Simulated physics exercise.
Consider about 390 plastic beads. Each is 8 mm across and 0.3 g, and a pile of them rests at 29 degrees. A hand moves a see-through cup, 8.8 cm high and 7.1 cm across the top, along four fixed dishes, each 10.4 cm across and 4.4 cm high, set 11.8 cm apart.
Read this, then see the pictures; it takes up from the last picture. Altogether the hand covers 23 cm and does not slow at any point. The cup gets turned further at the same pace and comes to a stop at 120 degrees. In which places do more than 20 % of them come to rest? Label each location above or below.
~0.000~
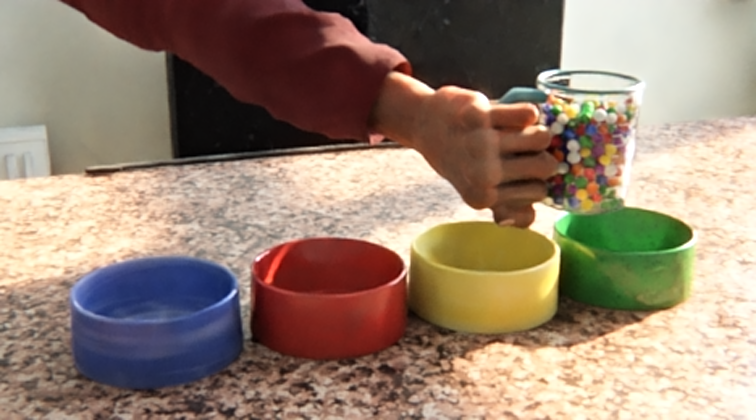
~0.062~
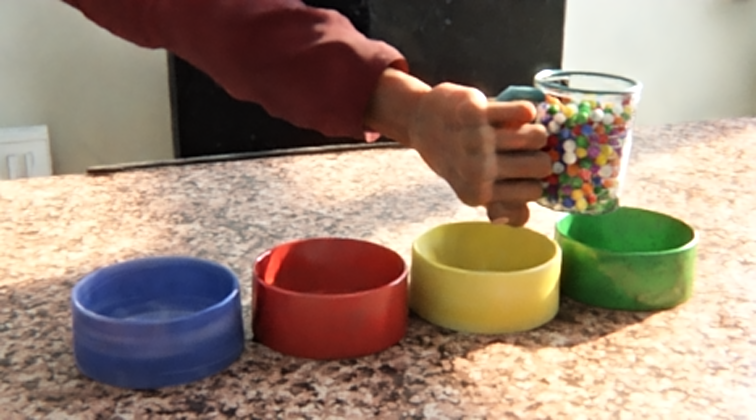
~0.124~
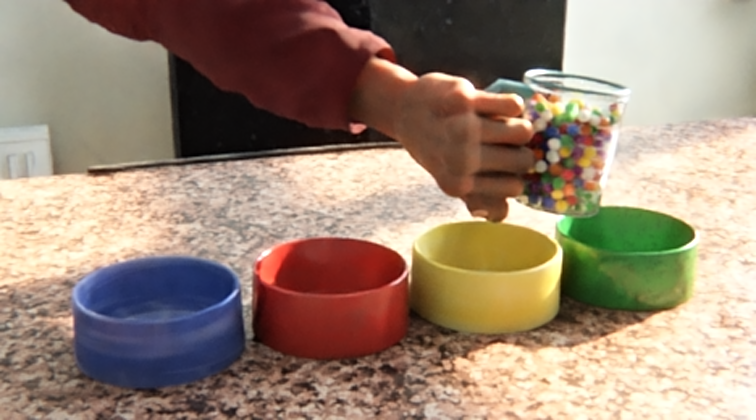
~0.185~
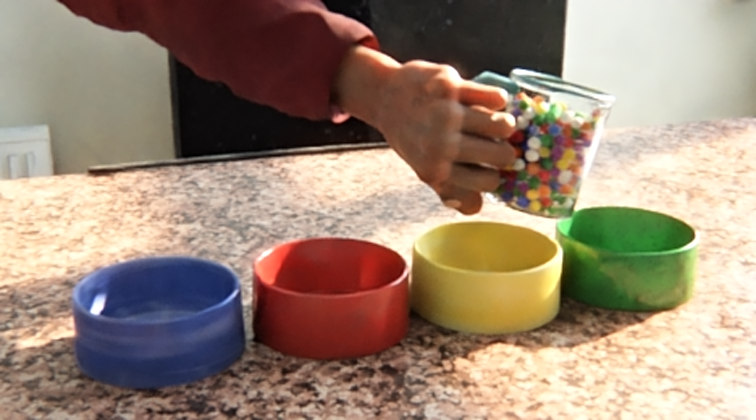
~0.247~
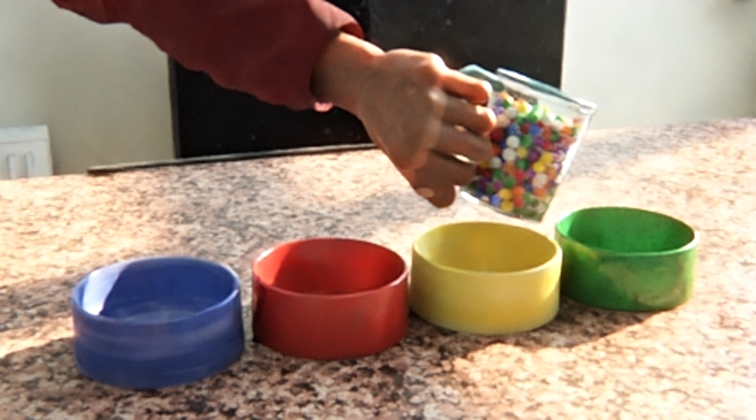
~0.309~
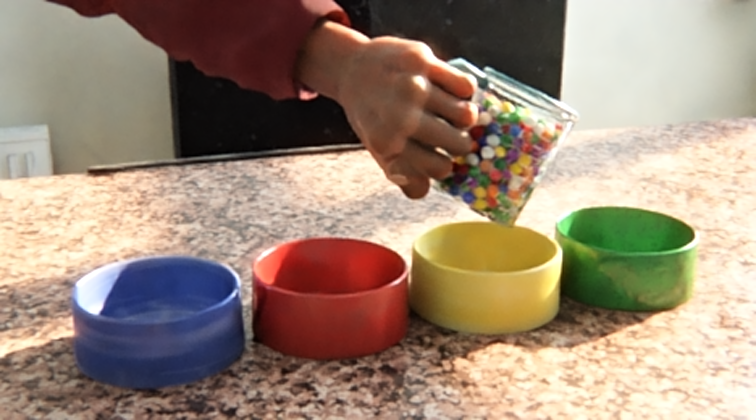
Labels - red: Above, blue: Below, green: Below, yellow: Below, counter: Below.
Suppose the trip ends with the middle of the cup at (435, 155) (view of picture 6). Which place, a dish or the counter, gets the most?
That'd be yellow, it takes the most.
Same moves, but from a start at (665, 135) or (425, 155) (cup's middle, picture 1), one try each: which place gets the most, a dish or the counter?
The winner: Yellow; blue.
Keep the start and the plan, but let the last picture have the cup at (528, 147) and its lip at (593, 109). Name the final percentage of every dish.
In the end red holds 90, blue holds 0, green holds 0, yellow holds 10.
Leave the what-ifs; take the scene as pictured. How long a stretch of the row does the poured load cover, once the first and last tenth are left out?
I'd put it at close to 6 cm.
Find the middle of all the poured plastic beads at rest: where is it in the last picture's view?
Approximately (342, 292) in the last view.
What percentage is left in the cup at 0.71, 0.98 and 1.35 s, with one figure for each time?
Approx. 100 / 90 / 15 percent.
After 0.71 s, tilt 72 degrees; cup holds 100 %.
After 0.98 s, tilt 102 degrees; cup holds 90 %, red 10 %.
After 1.35 s, tilt 120 degrees; cup holds 15 %, red 85 %.
At rest (2.3 s), red 100 %, blue 0 %, green 0 %, yellow 0 %, counter 0 %.
